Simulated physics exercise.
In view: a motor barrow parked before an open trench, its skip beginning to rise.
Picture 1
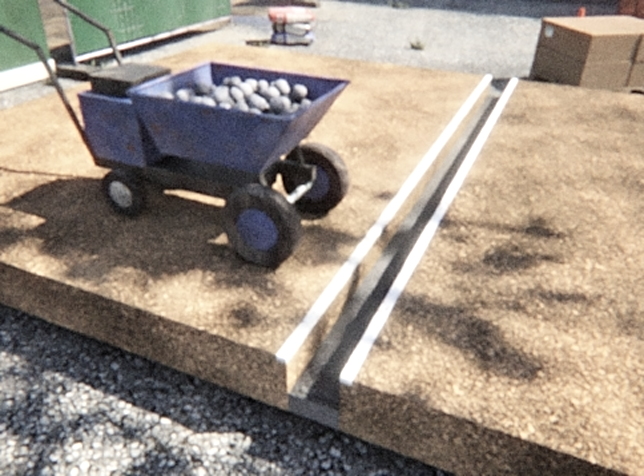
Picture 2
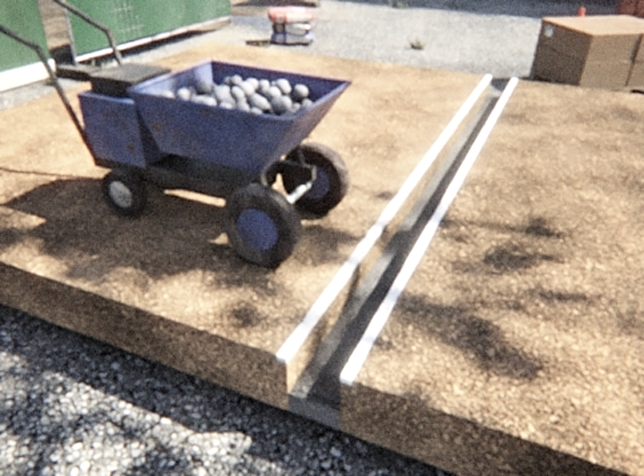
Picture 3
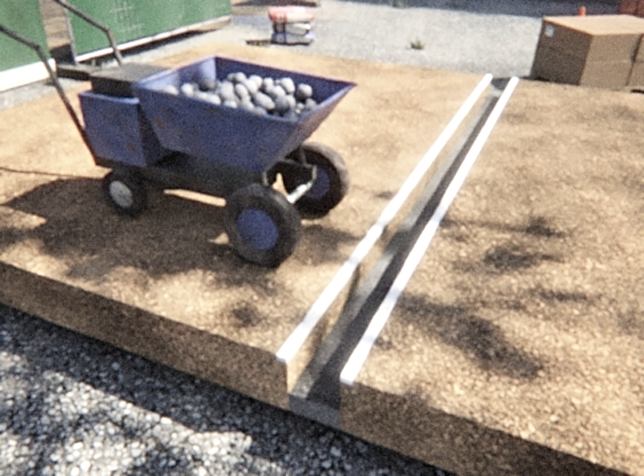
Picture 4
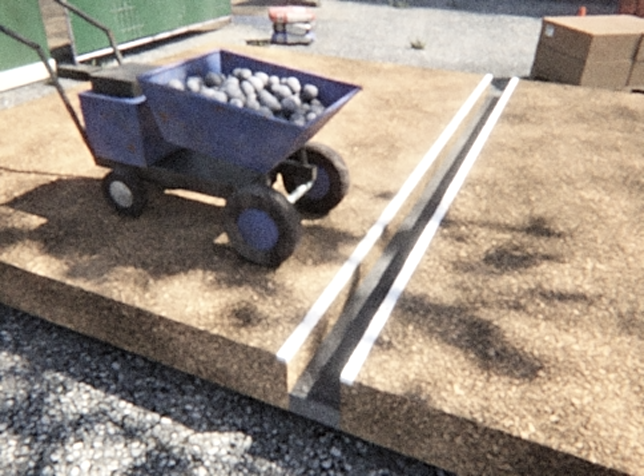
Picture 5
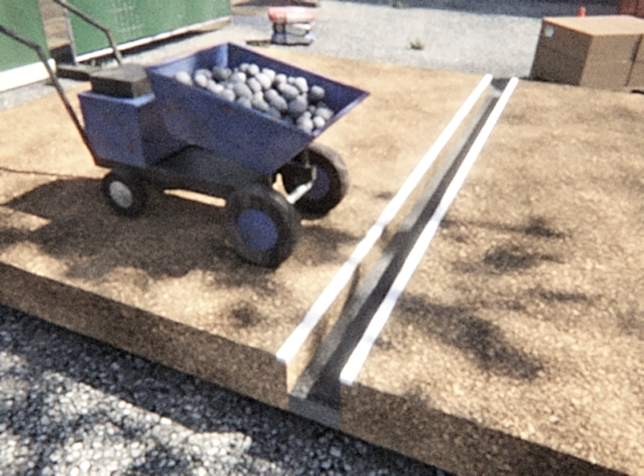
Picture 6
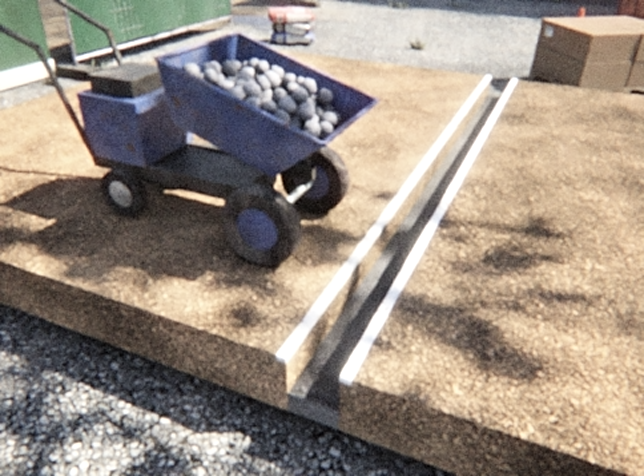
A blue motor barrow loaded with round grey cobbles stands at the left on a raised brown surface in dappled sunlight, seen from above at an angle. To its right runs a narrow, white-edged trench, with grey gravel in front, green panels behind and brown boxes at the upper right. The skip begins level, then gradually tilts forward to the right, its back rising, while the wheels and camera stay still.
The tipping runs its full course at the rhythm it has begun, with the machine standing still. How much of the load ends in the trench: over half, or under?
It catches under half.
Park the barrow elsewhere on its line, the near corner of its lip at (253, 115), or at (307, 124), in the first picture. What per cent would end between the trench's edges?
In turn 70 and 0 in a hundred.
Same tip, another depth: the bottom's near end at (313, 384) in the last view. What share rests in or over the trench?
It comes to 10 per cent or so.
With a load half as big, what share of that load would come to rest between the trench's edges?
Some 30 per cent.
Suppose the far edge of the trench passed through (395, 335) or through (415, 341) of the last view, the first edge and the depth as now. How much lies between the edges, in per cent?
The first gives 60 %, the second 80 %.
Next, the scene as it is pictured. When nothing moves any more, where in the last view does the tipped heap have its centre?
At about (442, 261).
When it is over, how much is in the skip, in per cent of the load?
About 20 per cent.
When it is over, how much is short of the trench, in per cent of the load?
It comes to 0 per cent or so.
Shortly afterwards, skip tipped steeply; the whole lot in the skip.
Next, skip tipped right over; the bulk in the skip; only a few in or heaped over the trench; a little beyond it; only a few falling.
Some moments later, skip tipped right over; near a third in the skip; a little in or heaped over the trench; near two thirds beyond it.
In the end, skip tipped right over; near a quarter in the skip; a little in or heaped over the trench; near two thirds beyond it.
